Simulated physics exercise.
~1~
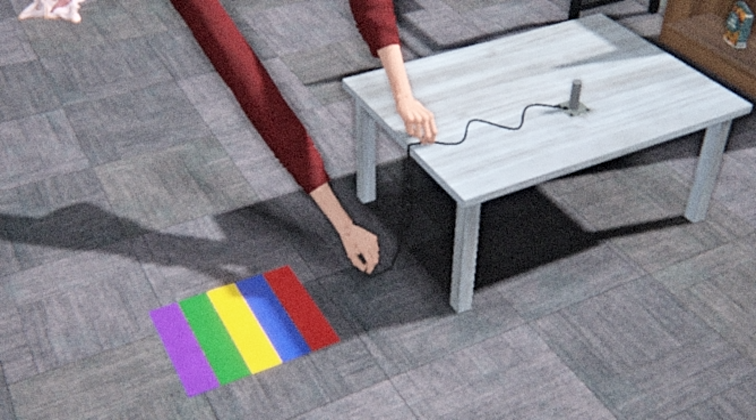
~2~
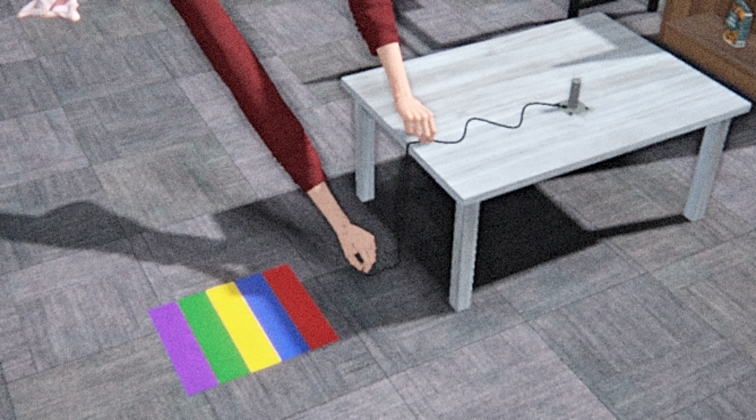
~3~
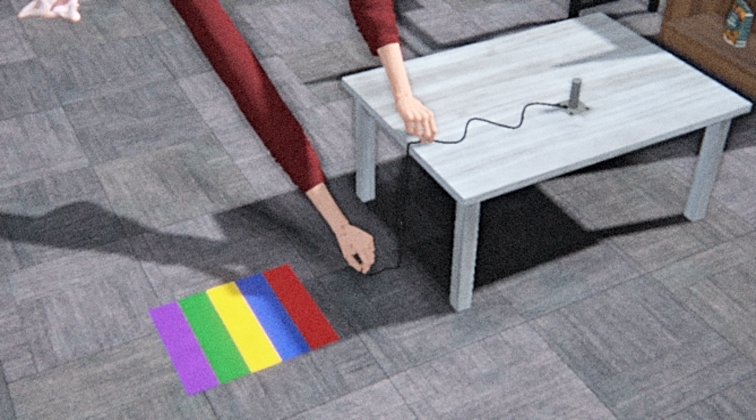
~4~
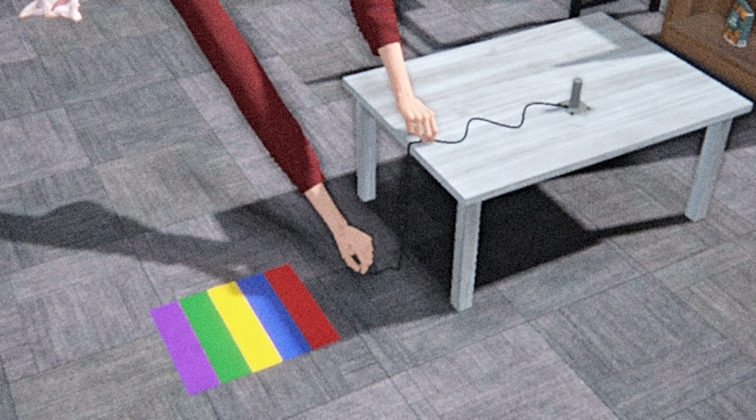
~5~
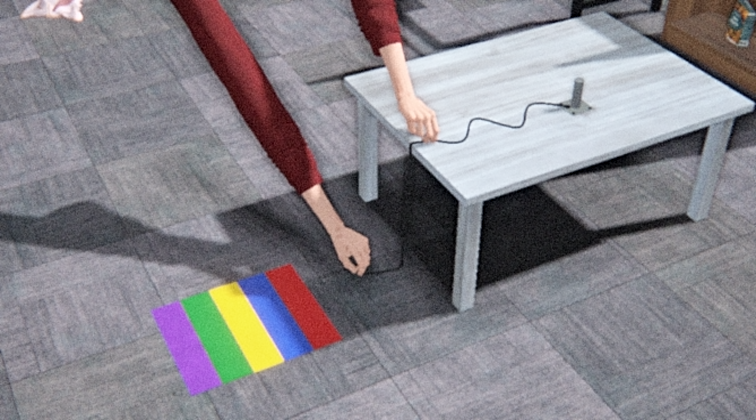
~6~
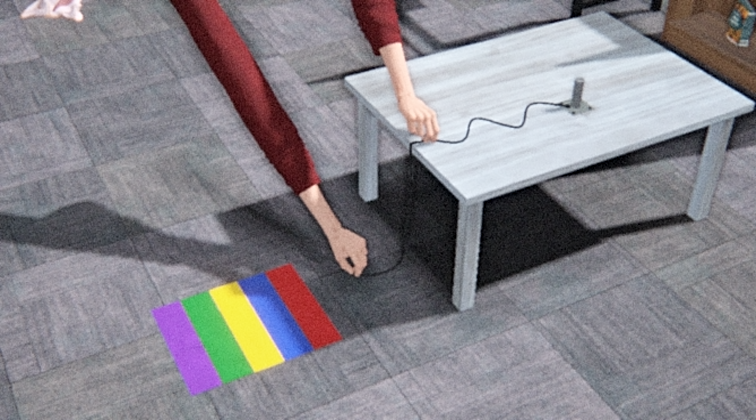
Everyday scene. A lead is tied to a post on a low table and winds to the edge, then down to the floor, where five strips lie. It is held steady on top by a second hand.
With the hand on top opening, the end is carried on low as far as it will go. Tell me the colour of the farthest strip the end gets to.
The farthest it gets is green.
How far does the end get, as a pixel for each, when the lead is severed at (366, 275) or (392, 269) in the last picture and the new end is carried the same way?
In order, roughly (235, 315) and (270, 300).
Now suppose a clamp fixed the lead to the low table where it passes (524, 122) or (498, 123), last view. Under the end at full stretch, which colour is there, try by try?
One after the other: Yellow, then yellow.
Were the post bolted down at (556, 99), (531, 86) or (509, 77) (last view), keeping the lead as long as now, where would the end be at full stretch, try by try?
First try about (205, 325), second about (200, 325), third about (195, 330).
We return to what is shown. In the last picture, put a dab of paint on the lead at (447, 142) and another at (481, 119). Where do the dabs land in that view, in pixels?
At (400, 160) for the first, at (458, 135) for the second.
Soon after, end near (265, 304); over blue.
Then, end near (234, 315); over yellow.
At full stretch, end near (214, 321); over green. Over green.
